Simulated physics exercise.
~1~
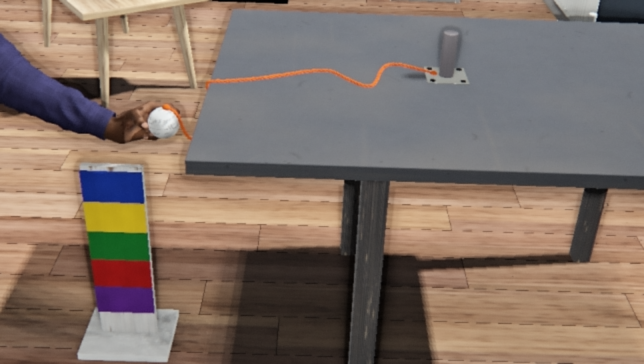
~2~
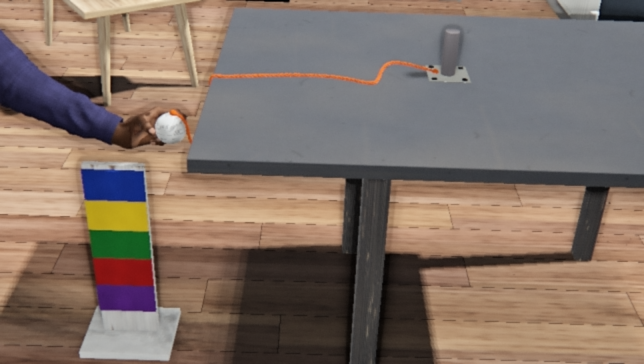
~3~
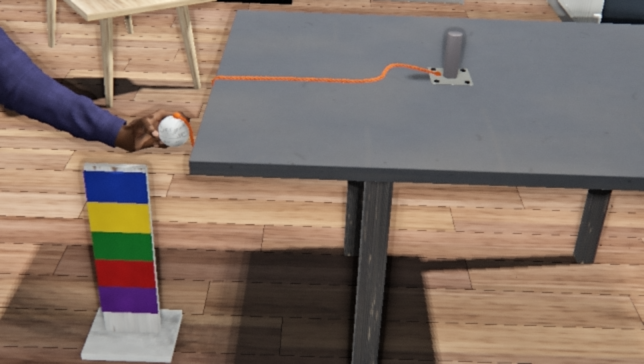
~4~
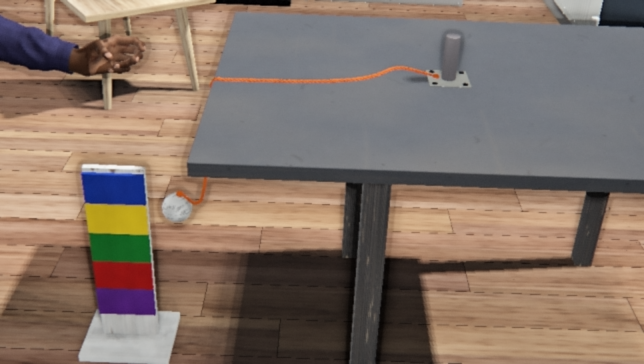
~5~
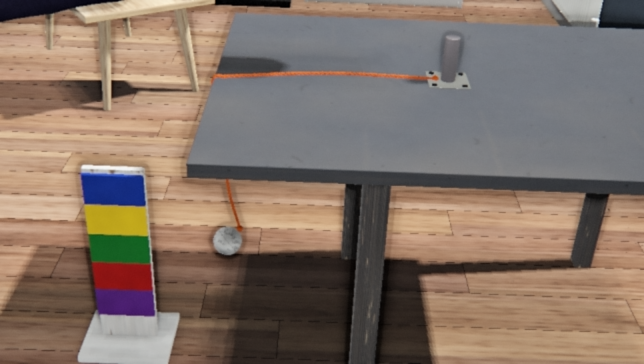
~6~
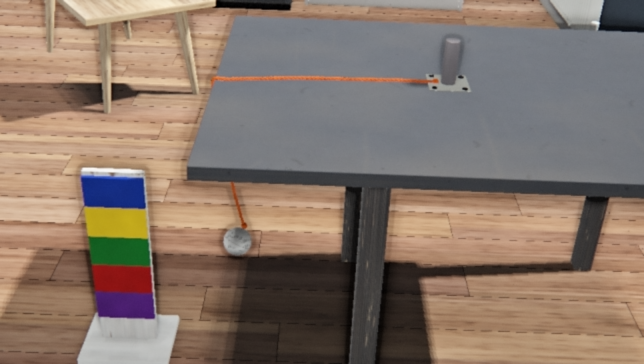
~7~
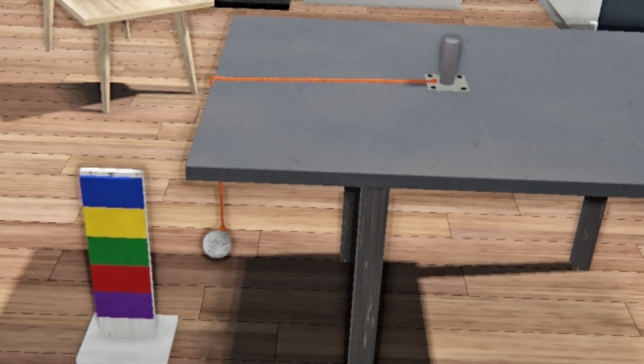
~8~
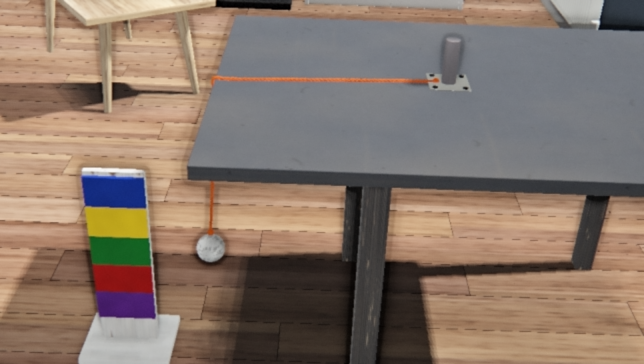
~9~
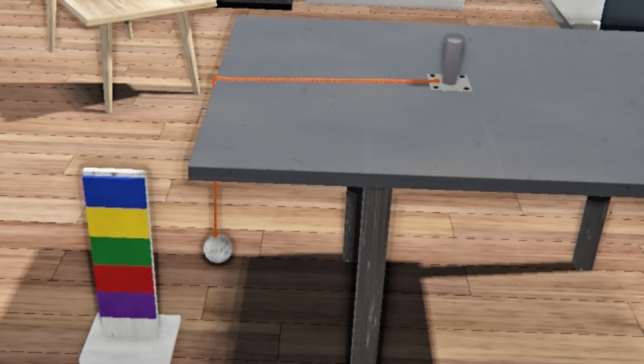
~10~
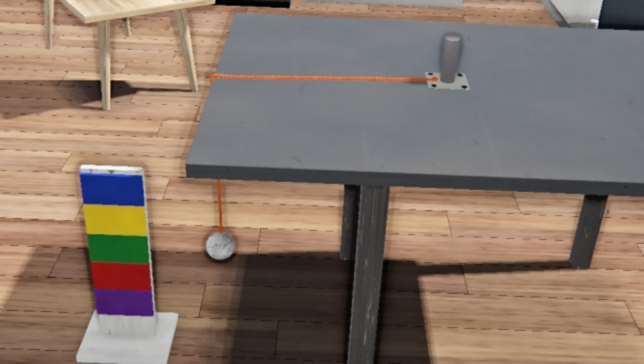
A white ball on an orange shoelace drops from a hand and hangs level with green.
